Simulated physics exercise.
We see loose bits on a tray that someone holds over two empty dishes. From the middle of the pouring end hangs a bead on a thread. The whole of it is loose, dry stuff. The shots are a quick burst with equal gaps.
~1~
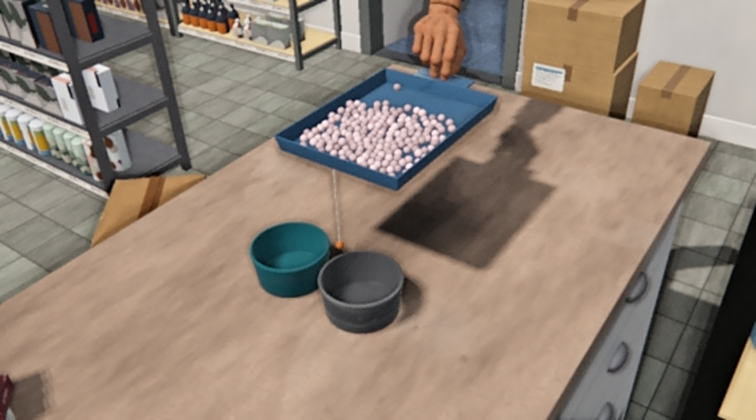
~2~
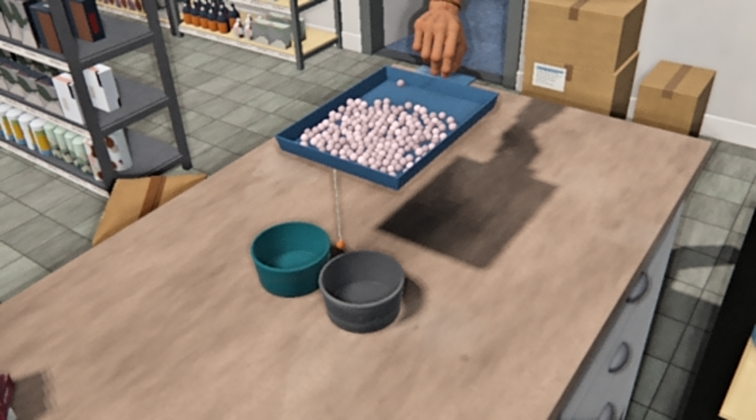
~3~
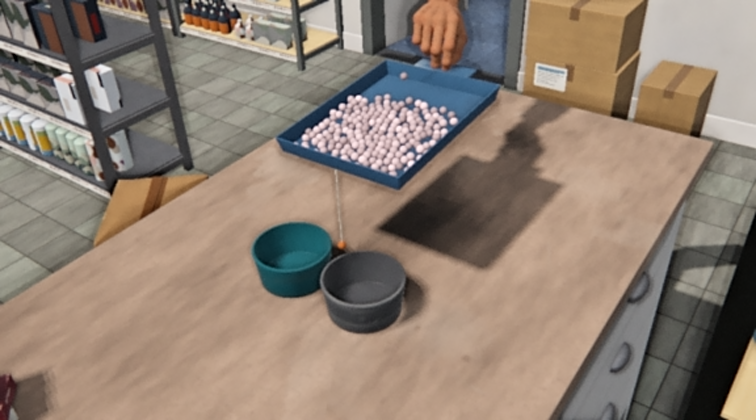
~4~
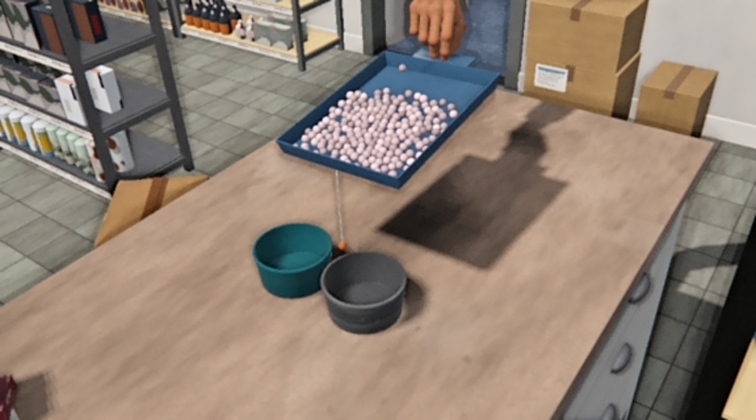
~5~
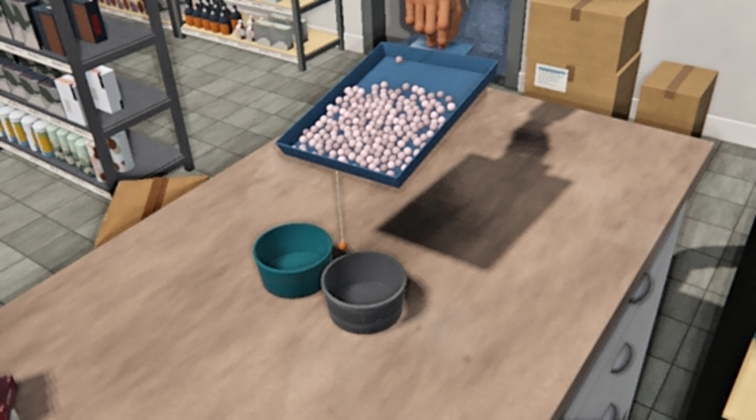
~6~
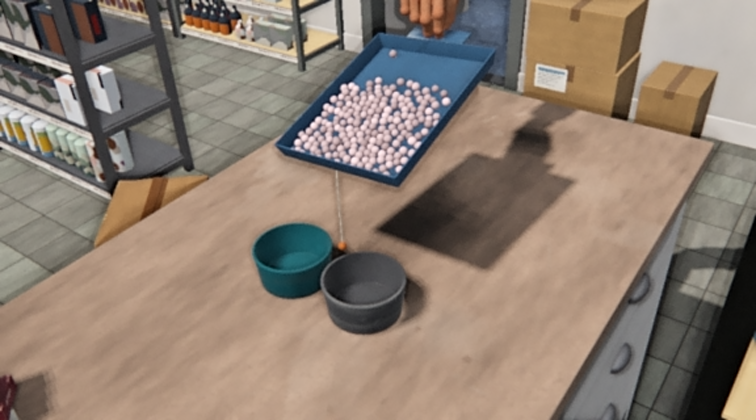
In a stockroom with grey floor tiles, bottle-lined shelves at left and cardboard boxes at the back, a wooden-topped counter is seen from above at an angle. A hand holds a blue tray of pale pink pearls above an empty teal dish and a dark grey one, an orange bead hanging beneath. The hand raises the tray's far end, the near edge dips slightly leftward, and the pearls shift a little toward the near left, while the view stays almost still.
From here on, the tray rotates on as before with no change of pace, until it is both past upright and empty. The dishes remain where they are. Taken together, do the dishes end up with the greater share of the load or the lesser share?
I expect the catch to be a majority.
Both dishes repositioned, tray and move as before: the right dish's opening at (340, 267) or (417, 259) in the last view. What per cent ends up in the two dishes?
The first gives 70 %, the second 0 %.
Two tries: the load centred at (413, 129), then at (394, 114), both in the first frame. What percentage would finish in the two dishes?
Roughly 80 per cent, then 70 per cent.
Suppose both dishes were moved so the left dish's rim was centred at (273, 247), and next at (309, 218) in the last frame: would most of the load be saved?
The first time it's higher than half, the second time lower than half.
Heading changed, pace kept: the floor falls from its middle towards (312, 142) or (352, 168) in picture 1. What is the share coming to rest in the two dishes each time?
Somewhere close to 80 % the first time, 60 % the second.
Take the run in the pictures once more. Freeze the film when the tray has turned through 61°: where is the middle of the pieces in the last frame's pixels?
The middle of the pieces sits at roughly (325, 140).
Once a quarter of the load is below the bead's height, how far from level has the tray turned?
A tilt of roughly 85°.
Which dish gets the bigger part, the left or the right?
Winner: The left side.
Shortly afterwards, tray tipped steeply; all but a few on the tray; only a few in the air.
Next, tray tipped right over; a little on the tray; a little in the right dish; near half in the left dish; near a quarter outside both; near a quarter in the air.
Some moments later, tray tipped past a quarter turn; a little in the right dish; near two thirds in the left dish; near a quarter outside both.
In the end, tray tipped past a quarter turn; a little in the right dish; near two thirds in the left dish; near a quarter outside both.
